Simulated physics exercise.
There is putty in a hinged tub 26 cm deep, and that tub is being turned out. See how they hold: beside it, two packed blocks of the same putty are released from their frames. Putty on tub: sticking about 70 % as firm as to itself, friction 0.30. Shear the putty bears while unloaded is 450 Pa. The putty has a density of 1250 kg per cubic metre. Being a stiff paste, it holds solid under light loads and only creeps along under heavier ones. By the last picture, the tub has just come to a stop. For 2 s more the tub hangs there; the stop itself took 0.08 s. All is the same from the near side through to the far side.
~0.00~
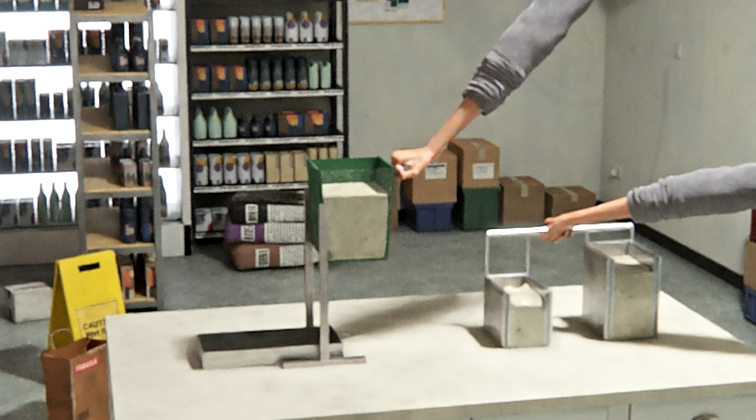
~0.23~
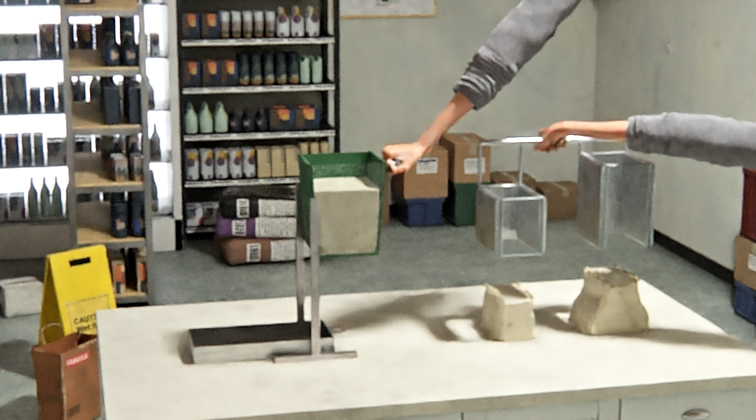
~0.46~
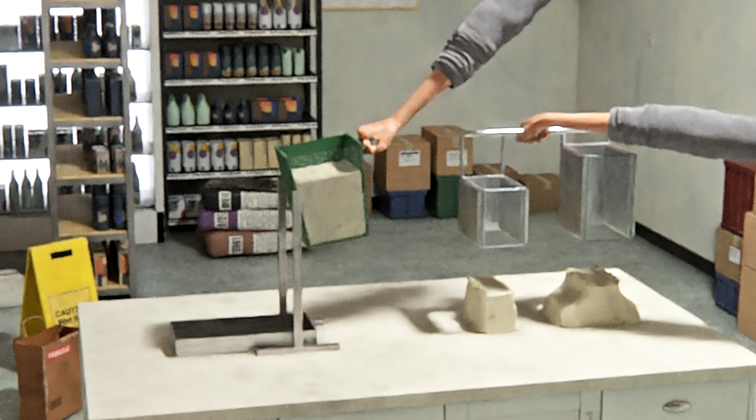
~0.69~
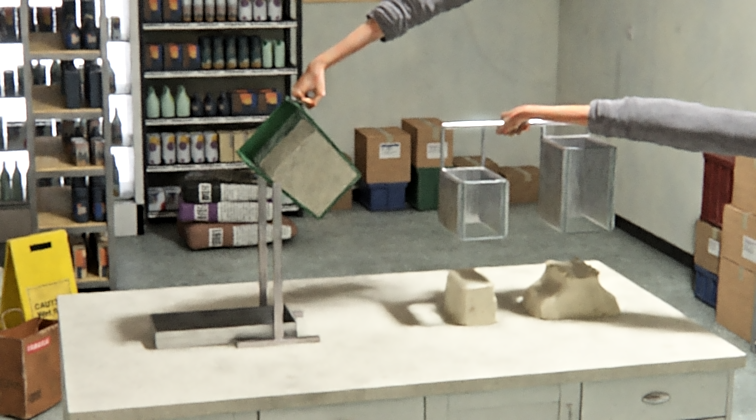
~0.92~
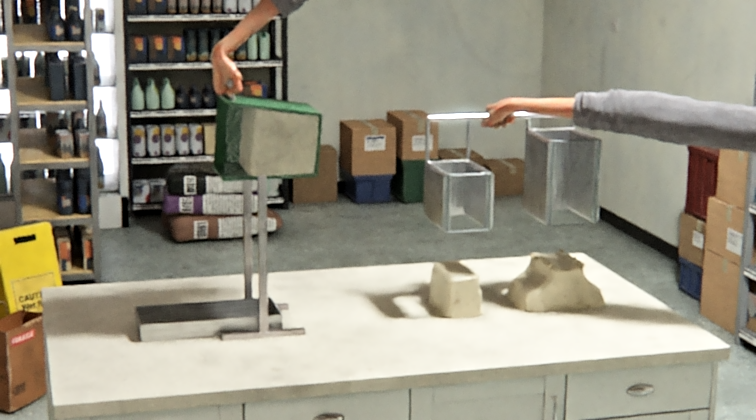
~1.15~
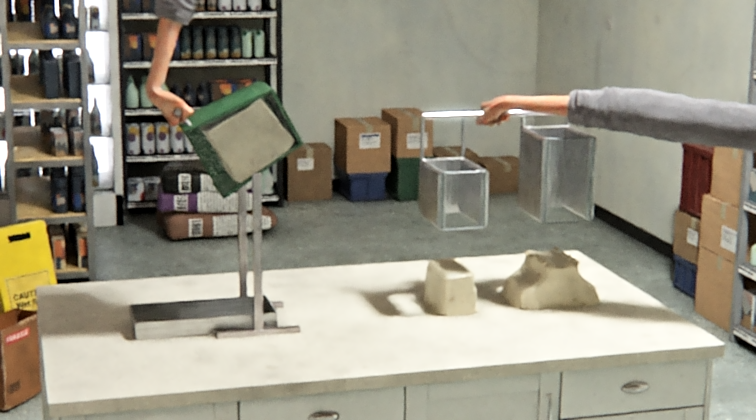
In a storeroom, hands lift clear molds off two pale blocks, which slump, and tilt a green tub.
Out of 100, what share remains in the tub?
0 out of 100.
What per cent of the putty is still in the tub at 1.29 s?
Close to 75 in a hundred.
After 1.29 s, the tub is at 118 degrees and holds 75 %.
After 1.46 s, the tub is at 118 degrees and holds 9 %.
After 1.63 s, the tub is at 118 degrees and holds 0 %.
After 1.80 s, the tub is at 118 degrees and holds 0 %.
After 3.15 s, at the end, the tub is at 118 degrees and holds 0 %.
